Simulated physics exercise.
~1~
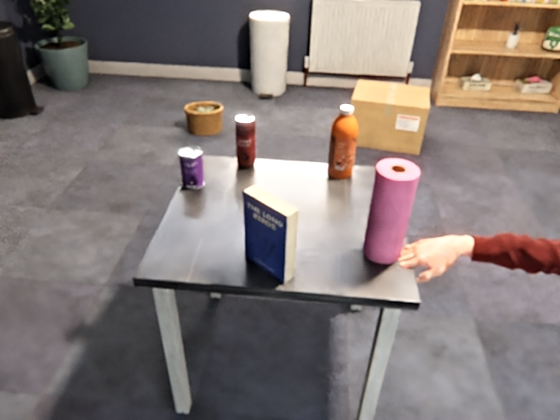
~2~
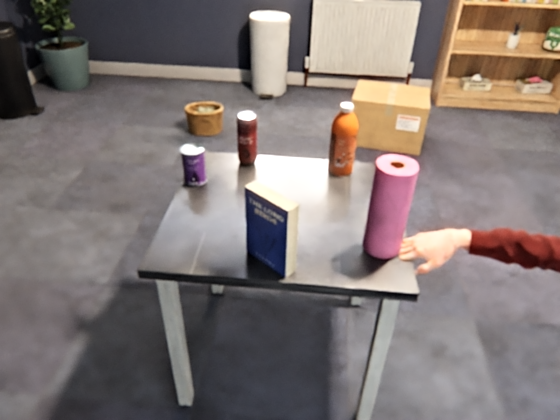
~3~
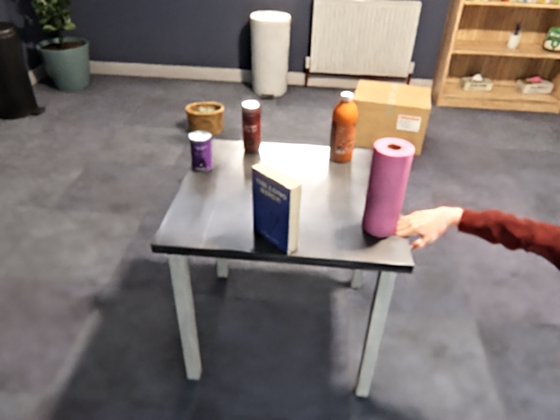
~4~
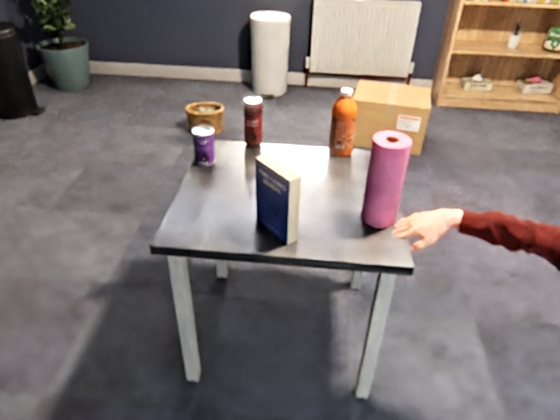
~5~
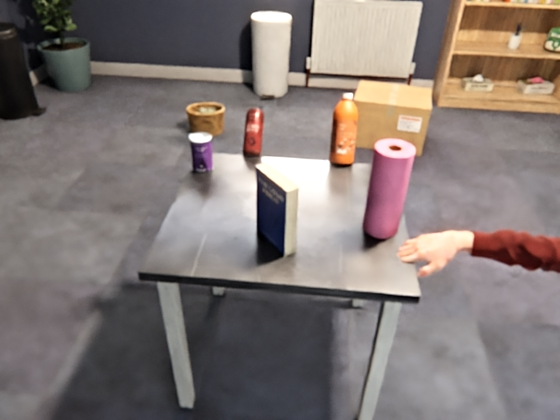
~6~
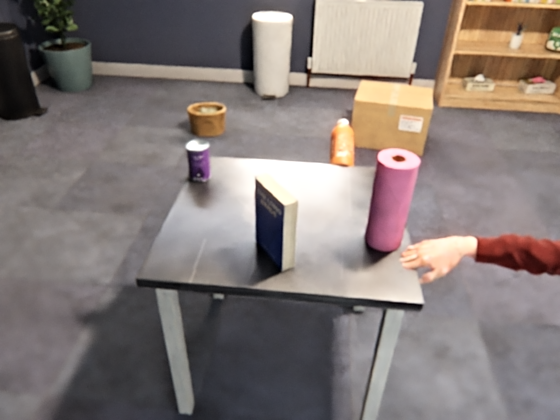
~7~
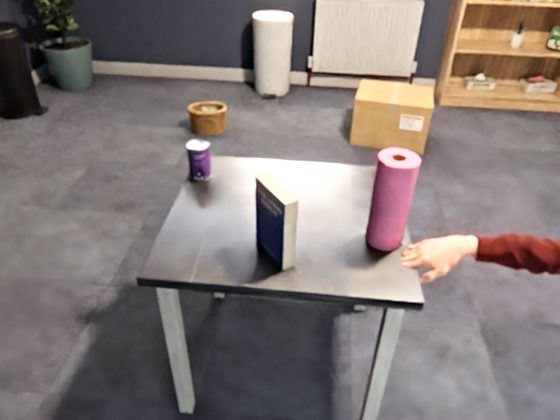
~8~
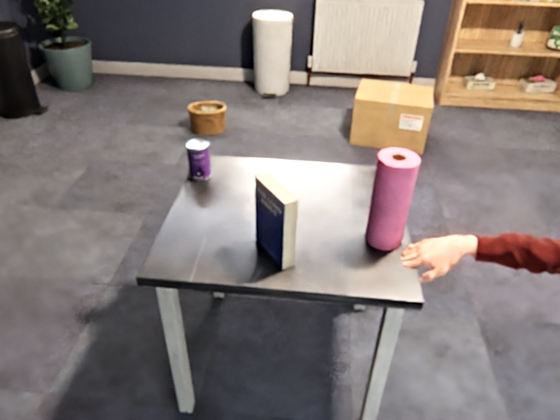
In a grey-floored room, a side table shifts back and forth, the red can and orange bottle toppling off its far edge.
